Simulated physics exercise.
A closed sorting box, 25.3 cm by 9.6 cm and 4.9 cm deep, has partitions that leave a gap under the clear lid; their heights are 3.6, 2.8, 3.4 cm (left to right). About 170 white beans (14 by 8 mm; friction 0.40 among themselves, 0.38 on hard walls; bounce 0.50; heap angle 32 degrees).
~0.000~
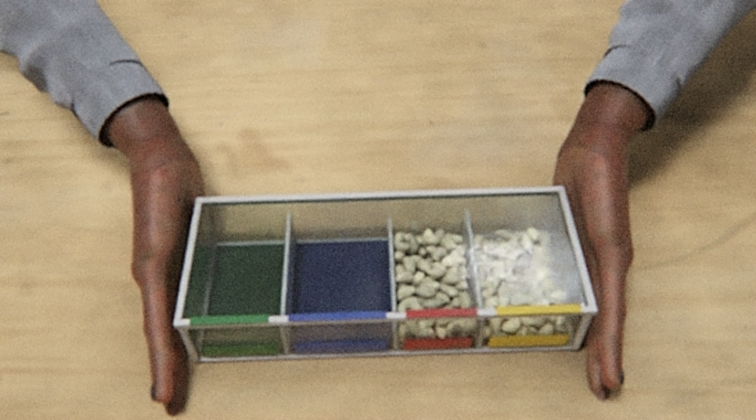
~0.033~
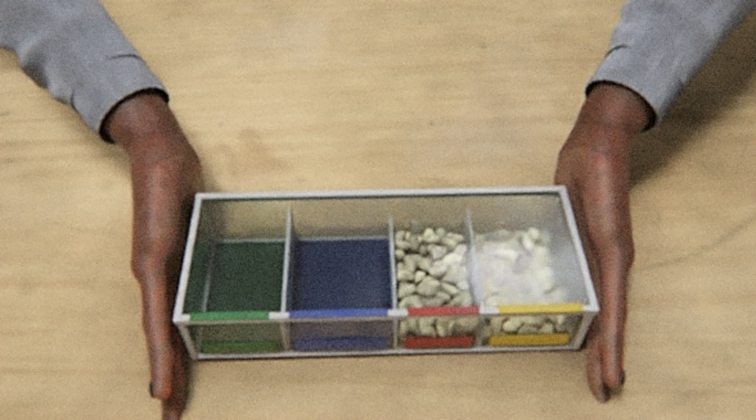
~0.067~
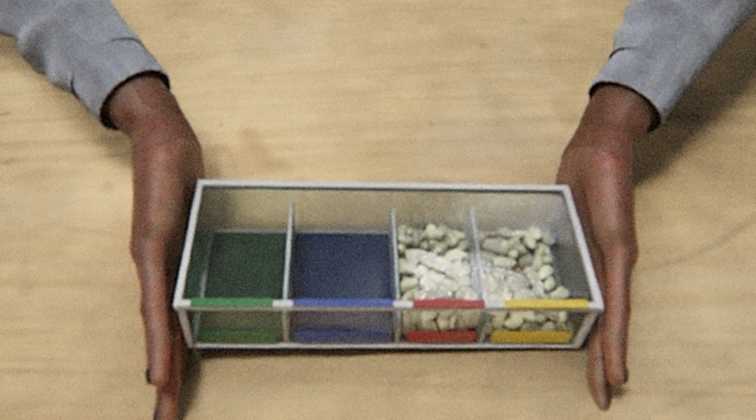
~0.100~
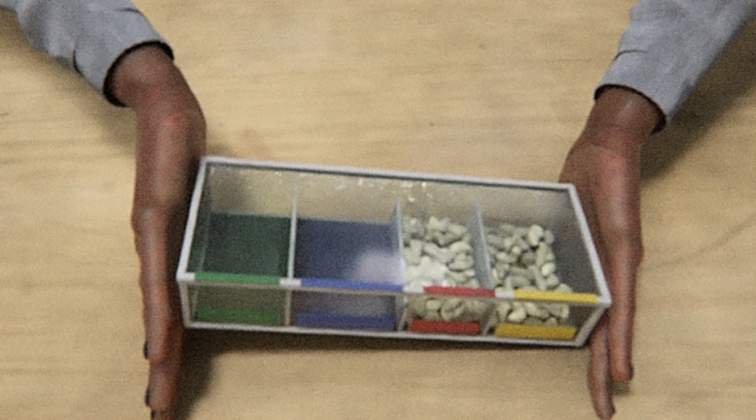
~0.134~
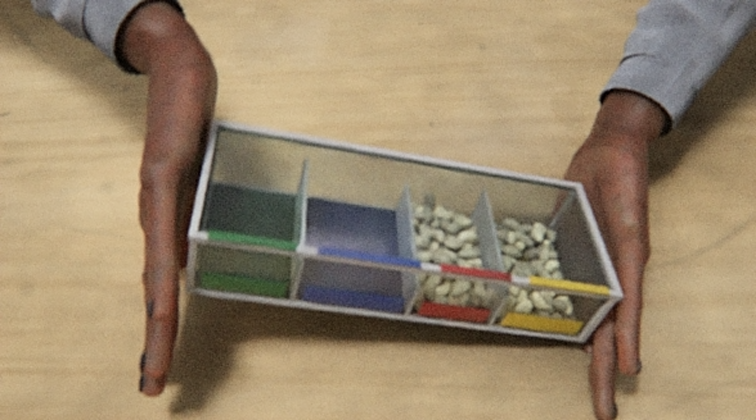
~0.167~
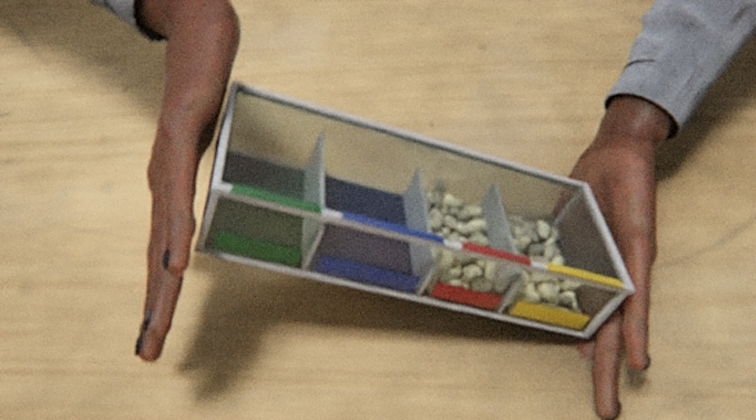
On a wooden table, two hands held a clear-lidded box with green, blue, red and yellow sections, white beans in the right two, then raised its left end into a marked slant.
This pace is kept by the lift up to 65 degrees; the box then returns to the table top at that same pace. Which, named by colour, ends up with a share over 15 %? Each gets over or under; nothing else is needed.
Red ends over. Blue ends under. Green ends under. Yellow ends over.
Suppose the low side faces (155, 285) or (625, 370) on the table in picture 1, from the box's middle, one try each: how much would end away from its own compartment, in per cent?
About 35 and 5 per cent.
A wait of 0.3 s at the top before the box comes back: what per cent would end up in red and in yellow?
Final amounts would be red 45% and yellow 55%.
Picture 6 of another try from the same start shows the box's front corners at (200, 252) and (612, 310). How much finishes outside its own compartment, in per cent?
Then roughly 5 per cent.
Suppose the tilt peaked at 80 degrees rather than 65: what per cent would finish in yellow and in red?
Then the yellow compartment would keep 50 per cent and the red one 50 per cent.
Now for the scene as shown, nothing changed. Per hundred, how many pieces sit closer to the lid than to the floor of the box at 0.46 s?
Some 20 per cent.
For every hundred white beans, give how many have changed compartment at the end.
5 %.
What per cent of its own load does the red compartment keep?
Around 90 percent stays put.
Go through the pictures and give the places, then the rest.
The first picture shows box tilt 0 degrees, front corners at (182, 321) and (588, 308); red 55 %, yellow 45 %.
The second picture shows box tilt 1 degrees, front corners at (182, 317) and (590, 307).
The third picture shows box tilt 4 degrees, front corners at (182, 302) and (595, 304), lowest corner right back.
The fourth picture shows box tilt 9 degrees, front corners at (185, 276) and (602, 299), lowest corner right back.
The fifth picture shows box tilt 16 degrees, front corners at (197, 234) and (613, 293), lowest corner right back.
The sixth picture shows box tilt 24 degrees, front corners at (219, 187) and (625, 287), lowest corner right back; red 55 %, yellow 45 %. Its pace works out near 225 degrees a second.
Then, at 0.46 s, tilt 63 degrees; red 55 %, yellow 45 %.
After 0.66 s, tilt 23 degrees; red 50 %, yellow 50 %.
After 0.97 s, tilt 0 degrees; red 50 %, yellow 50 %.
At rest (1.4 s), red 50 %, blue 0 %, green 0 %, yellow 50 %.
